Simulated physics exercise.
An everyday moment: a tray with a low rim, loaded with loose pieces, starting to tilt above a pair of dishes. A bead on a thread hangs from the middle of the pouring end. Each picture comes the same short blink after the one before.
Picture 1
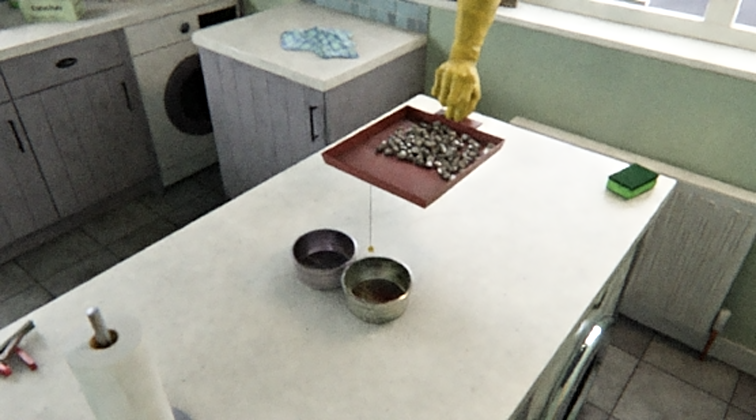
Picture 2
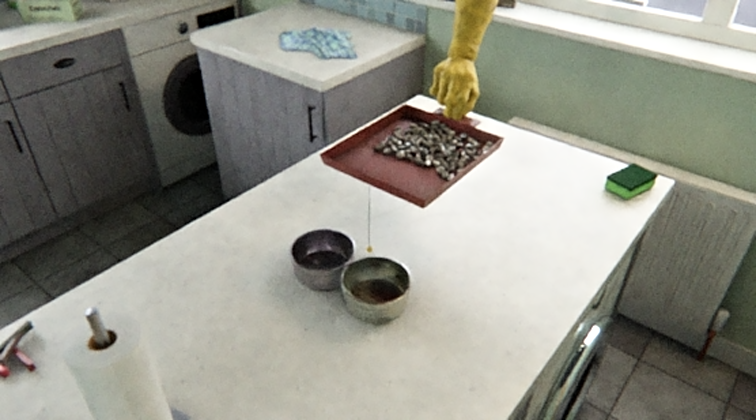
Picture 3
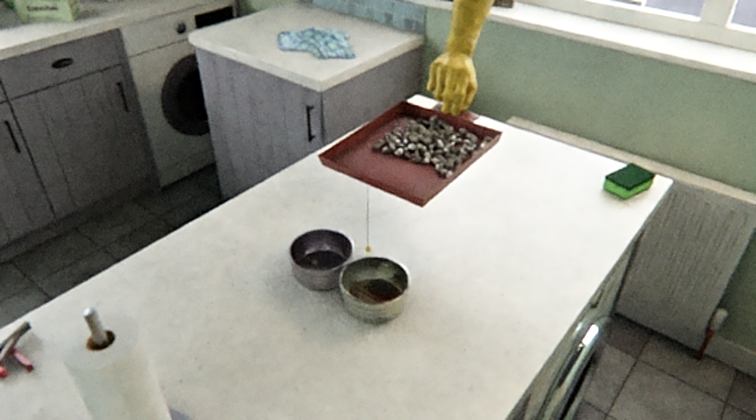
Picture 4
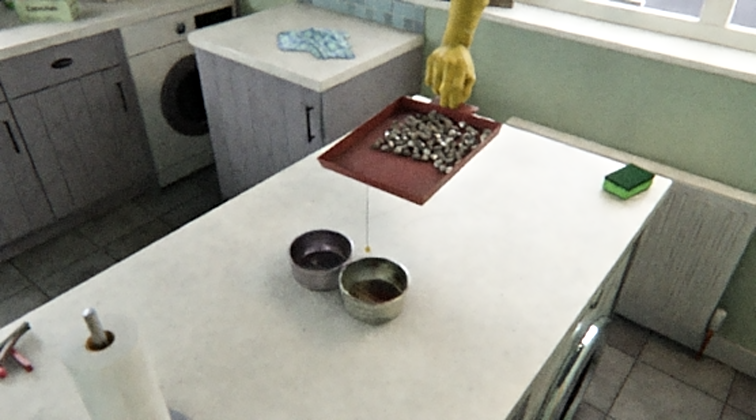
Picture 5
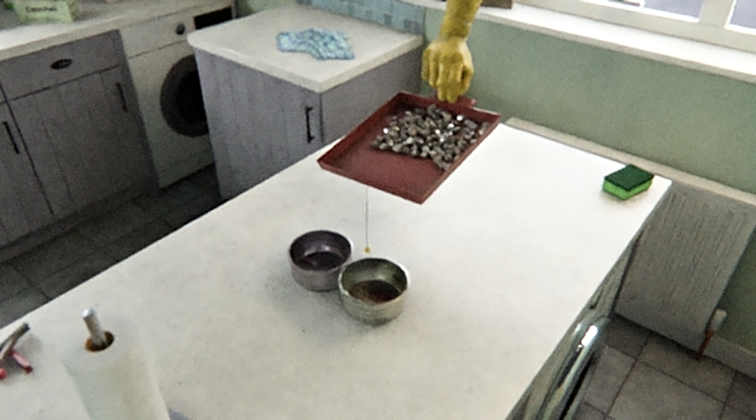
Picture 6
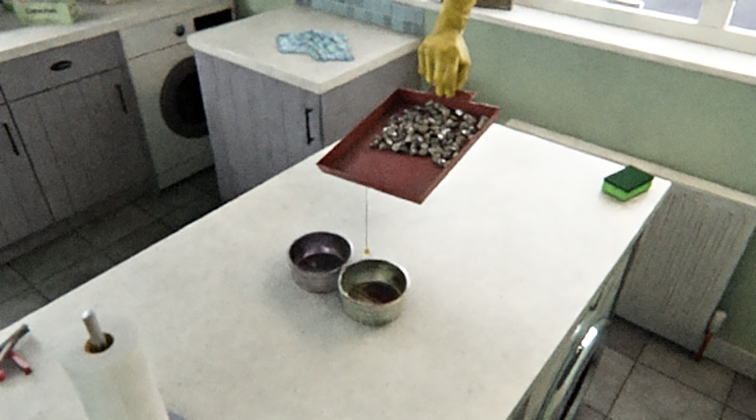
A yellow-gloved hand grips the far edge of a dark red tray of grey, gravel-like pieces above a white kitchen counter, seen from above at an angle. Two round metal dishes sit below the tray, with a green sponge at right, a paper roll at lower left and a blue cloth behind. The tray gradually tilts, its near left corner dipping lowest, while the pieces stay bunched and the view shifts very slightly.
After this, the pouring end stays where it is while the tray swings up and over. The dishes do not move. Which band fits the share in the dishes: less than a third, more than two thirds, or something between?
The two hold more than two thirds of the load.
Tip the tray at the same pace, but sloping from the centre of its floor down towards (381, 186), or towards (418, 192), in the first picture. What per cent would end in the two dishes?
In turn 70 and 20 in a hundred.
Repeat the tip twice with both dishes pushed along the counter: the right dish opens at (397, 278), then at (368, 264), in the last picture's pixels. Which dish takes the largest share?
The first try: Left. The second: Left.
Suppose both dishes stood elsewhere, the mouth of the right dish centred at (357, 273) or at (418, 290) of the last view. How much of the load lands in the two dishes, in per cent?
The first gives 90 %, the second 10 %.
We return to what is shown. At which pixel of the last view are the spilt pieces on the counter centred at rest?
Roughly at (294, 237).
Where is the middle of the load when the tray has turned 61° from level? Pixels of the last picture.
At about (341, 171).
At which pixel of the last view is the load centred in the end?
Around (321, 265).
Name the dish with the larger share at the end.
Fuller: The left-hand dish.
Just after the last frame, tray tipped steeply; the larger part on the tray; just a few in the left dish; about a tenth in the air.
A moment on, tray tipped past a quarter turn; roughly a third on the tray; roughly half in the left dish; about a tenth outside both; roughly a quarter in the air.
Further on, tray tipped past a quarter turn; just a few in the right dish; the larger part in the left dish; roughly a quarter outside both.
When it is over, tray tipped past a quarter turn; just a few in the right dish; the larger part in the left dish; roughly a quarter outside both.
